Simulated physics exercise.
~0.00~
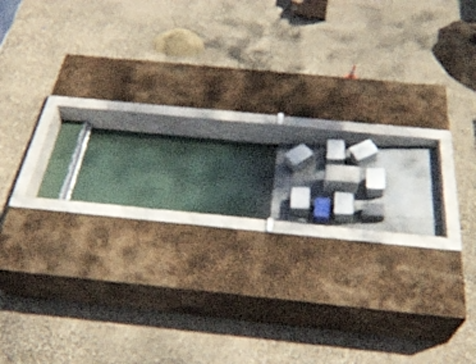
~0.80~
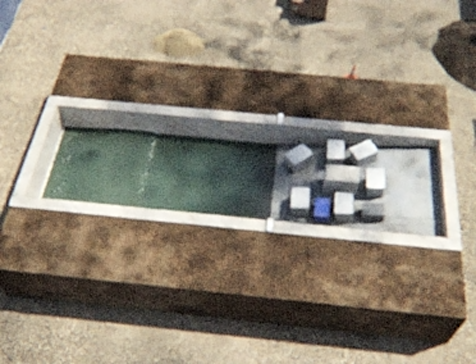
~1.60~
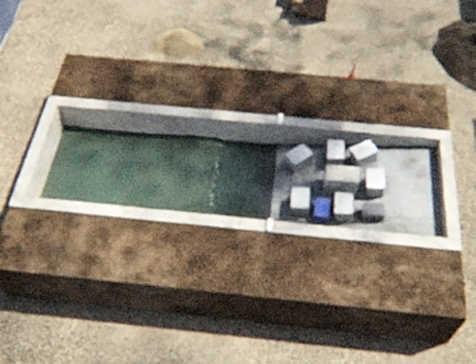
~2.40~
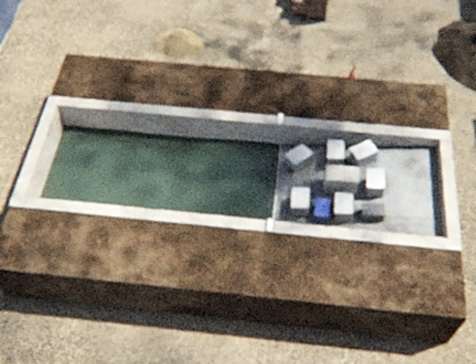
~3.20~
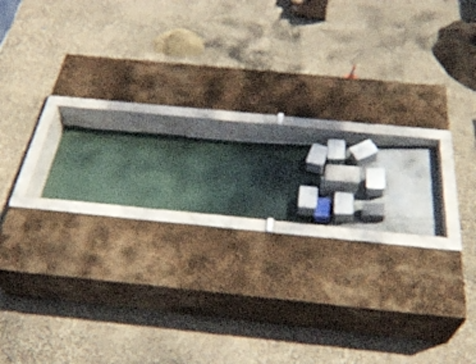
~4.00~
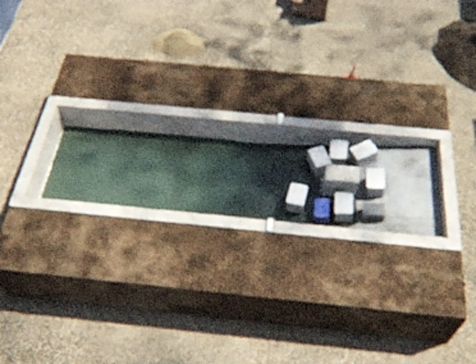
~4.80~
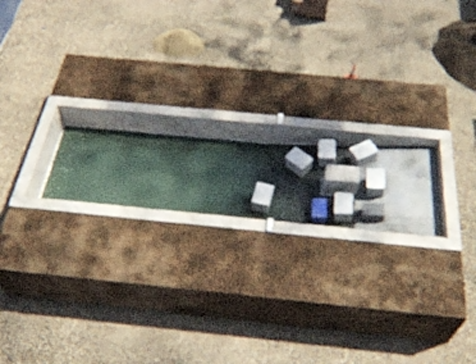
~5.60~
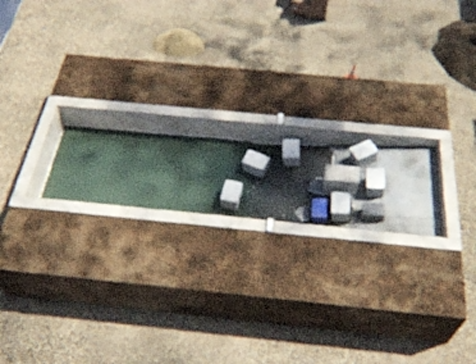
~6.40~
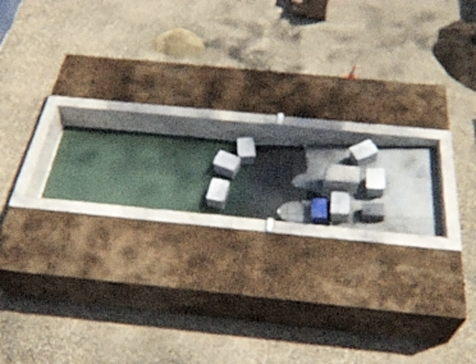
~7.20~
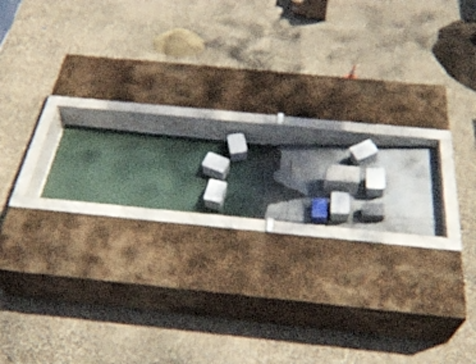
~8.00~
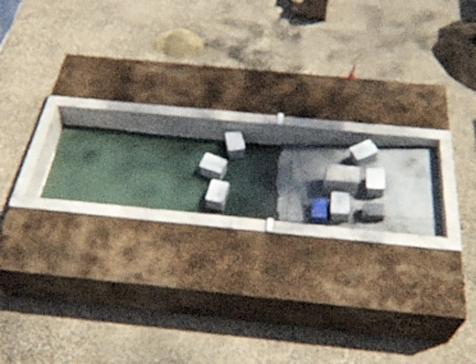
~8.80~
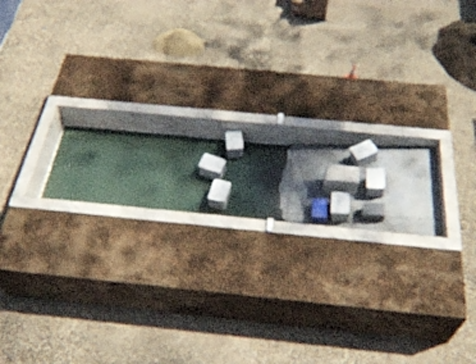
We see a water-filled trough with pale blocks and a blue one on its sloping right end; a barrier at the left vanishes, a wave runs right, nudges some blocks, then draws three pale ones left into the water, where they float while the blue block stays aground.
